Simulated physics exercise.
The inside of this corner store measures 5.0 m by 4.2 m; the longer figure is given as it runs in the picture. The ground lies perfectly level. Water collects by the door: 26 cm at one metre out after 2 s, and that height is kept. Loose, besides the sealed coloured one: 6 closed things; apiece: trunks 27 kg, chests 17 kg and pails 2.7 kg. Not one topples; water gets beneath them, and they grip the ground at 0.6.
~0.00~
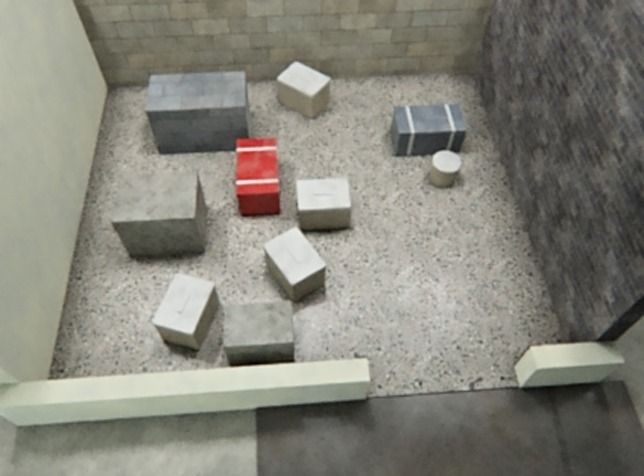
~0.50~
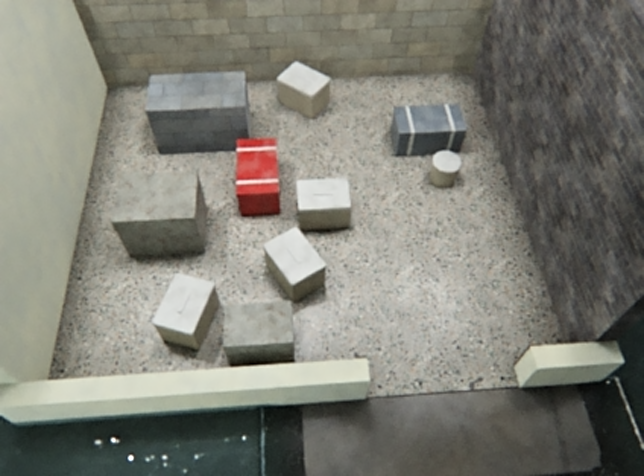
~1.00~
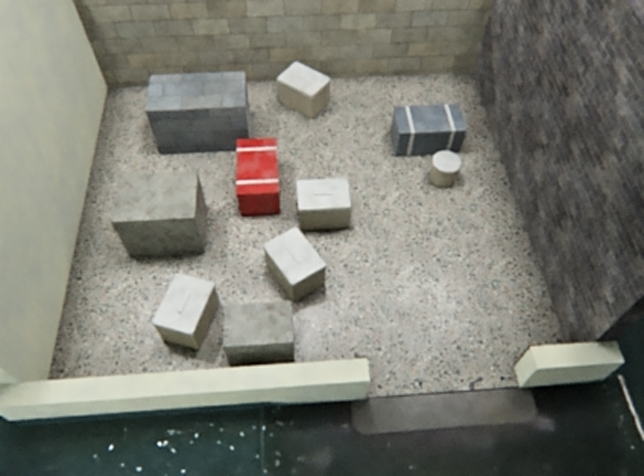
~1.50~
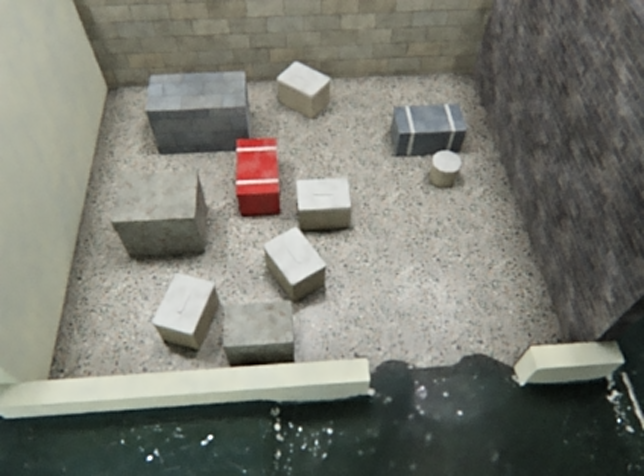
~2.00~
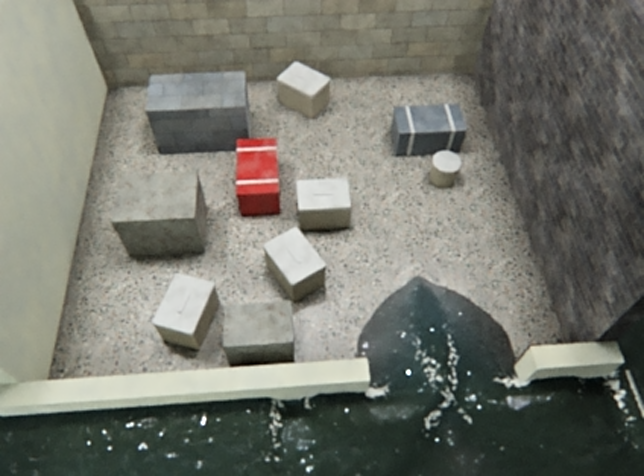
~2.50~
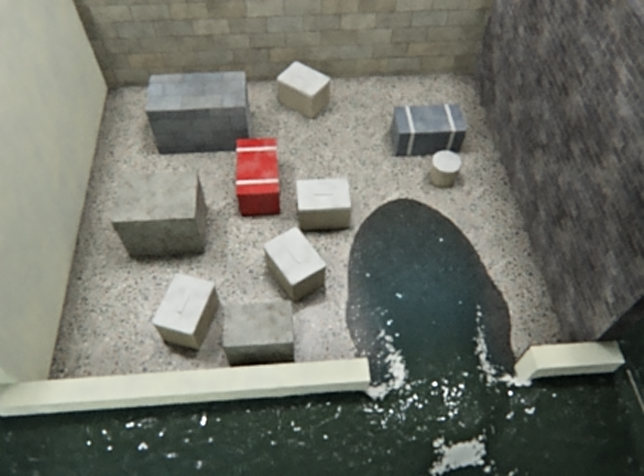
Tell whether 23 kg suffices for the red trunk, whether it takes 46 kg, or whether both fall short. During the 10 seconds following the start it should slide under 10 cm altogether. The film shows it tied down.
Both fall short.
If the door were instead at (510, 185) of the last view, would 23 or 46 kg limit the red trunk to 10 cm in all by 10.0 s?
Under that setup, neither option succeeds.
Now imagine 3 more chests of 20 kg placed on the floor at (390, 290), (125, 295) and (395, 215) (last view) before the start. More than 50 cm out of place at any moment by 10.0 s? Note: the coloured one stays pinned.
The first comes out above the threshold, the second below the threshold, the third above the threshold.
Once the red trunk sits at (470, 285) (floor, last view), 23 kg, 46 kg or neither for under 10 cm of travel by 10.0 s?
No load works.
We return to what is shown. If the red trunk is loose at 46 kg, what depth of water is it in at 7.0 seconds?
Something like 6 centimetres.
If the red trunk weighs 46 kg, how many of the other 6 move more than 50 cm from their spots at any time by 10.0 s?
The number is 4.
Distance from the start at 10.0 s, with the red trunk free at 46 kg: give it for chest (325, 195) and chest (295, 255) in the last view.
In turn: 250 cm, 0 cm.
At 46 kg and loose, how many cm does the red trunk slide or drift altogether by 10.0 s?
40 cm or so in all.
After 3.5 s the red trunk would be 0 cm from its start with 23 kg and 0 cm from its start with 46 kg; 1 cm of water round it then.
After 4.5 s the red trunk would be 10 cm from its start with 23 kg and 0 cm from its start with 46 kg; 4 cm of water round it then.
After 7.0 s the red trunk would be 13 cm from its start with 23 kg and 0 cm from its start with 46 kg; 6 cm of water round it then.
After 10.0 s the red trunk would be 45 cm from its start with 23 kg and 42 cm from its start with 46 kg; 11 cm of water round it then.
